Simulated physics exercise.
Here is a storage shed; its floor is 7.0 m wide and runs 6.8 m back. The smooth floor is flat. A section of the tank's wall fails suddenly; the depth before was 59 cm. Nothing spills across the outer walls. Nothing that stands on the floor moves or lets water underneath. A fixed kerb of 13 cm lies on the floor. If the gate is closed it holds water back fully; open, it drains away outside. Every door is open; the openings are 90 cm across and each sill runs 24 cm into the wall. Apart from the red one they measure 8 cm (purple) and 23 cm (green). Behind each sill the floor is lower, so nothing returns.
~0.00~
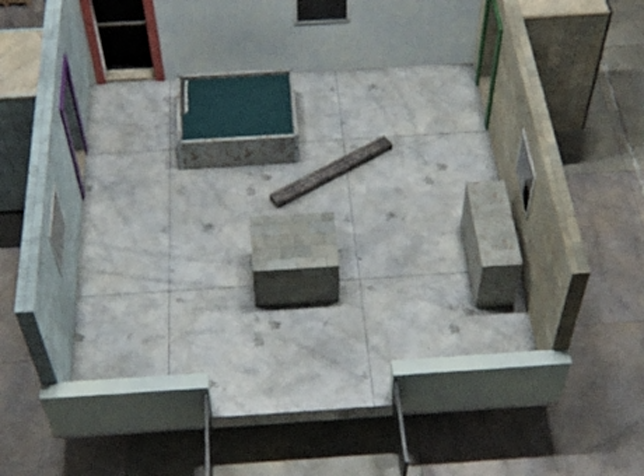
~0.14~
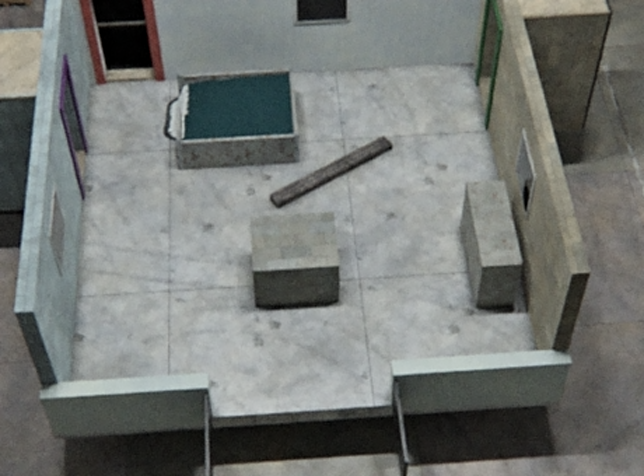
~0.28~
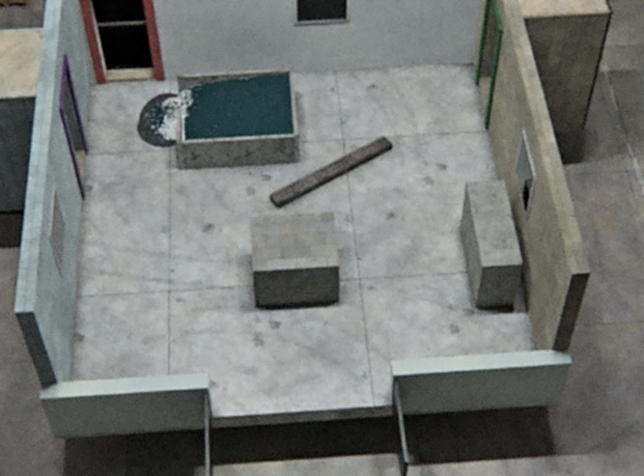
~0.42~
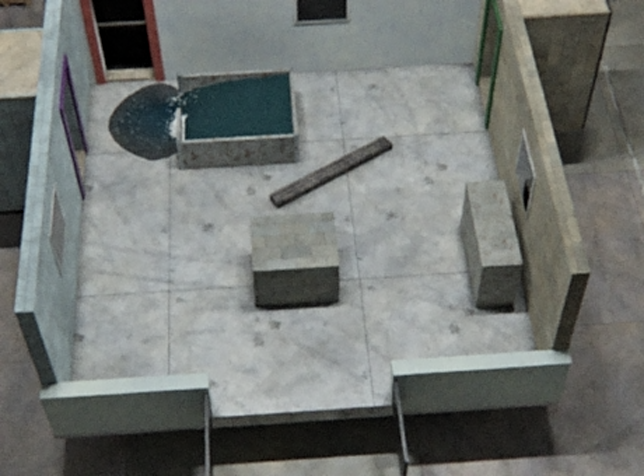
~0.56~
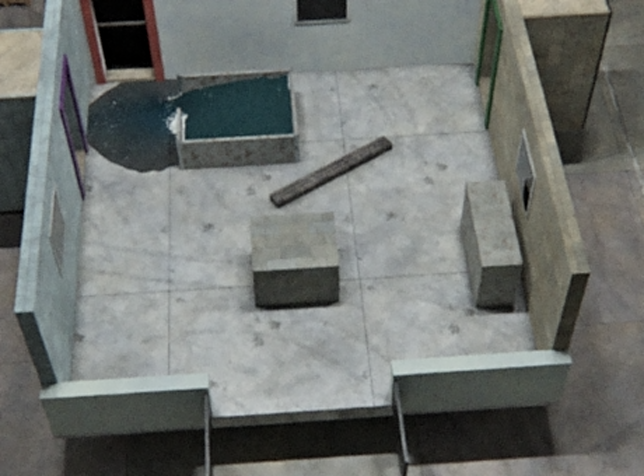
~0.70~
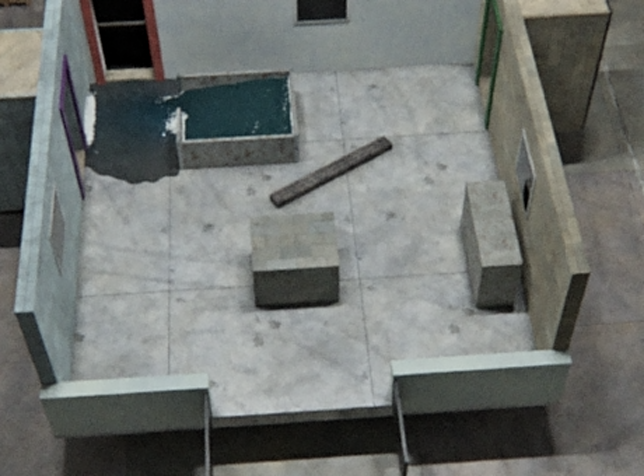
A pale, open-topped room with a smooth grey floor, seen from above and in front by a still camera, has a red-framed doorway at the back left. A tank of dark green water stands near it, with a dark plank and two grey blocks to the right and centre. Water bursts from the tank's left side, foaming, and spreads in a dark, widening pool to the left wall and red doorway.
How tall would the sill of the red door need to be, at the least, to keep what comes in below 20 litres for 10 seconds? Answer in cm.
About 24 cm.
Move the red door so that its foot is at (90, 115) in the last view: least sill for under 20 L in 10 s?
Roughly 28 cm.
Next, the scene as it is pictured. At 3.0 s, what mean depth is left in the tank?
Some 27 cm.
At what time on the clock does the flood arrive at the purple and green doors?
Arrival: Purple 0.8 s, green 8.0 s.
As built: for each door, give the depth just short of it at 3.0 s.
In cm: Red 19, purple 13, green 0.
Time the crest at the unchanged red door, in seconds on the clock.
At about 2.2 s.
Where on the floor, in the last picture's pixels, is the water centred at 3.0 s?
Near (183, 142).
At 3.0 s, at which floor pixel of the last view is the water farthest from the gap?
At about (73, 360).
After 1.4 s water covers 10 % of the floor, deepest (38 cm) near (89, 103); 14 cm at the red door, 13 litres in over its 8 cm sill.
After 3.0 s water covers 20 % of the floor, deepest (24 cm) near (90, 89); 19 cm at the red door, 141 litres in over its 8 cm sill.
After 10.0 s water covers 65 % of the floor, deepest (8 cm) near (140, 107); 7 cm at the red door, 276 litres in over its 8 cm sill.
At the red door as built, the water arrived by 0.6 s and peaked near 24 cm at 2.2 s.
Run again over the same 10 s with other heights there, 49 litres in over 19 cm, 11 litres over 26 cm. The limit of 20 litres is kept from about 24 cm up.
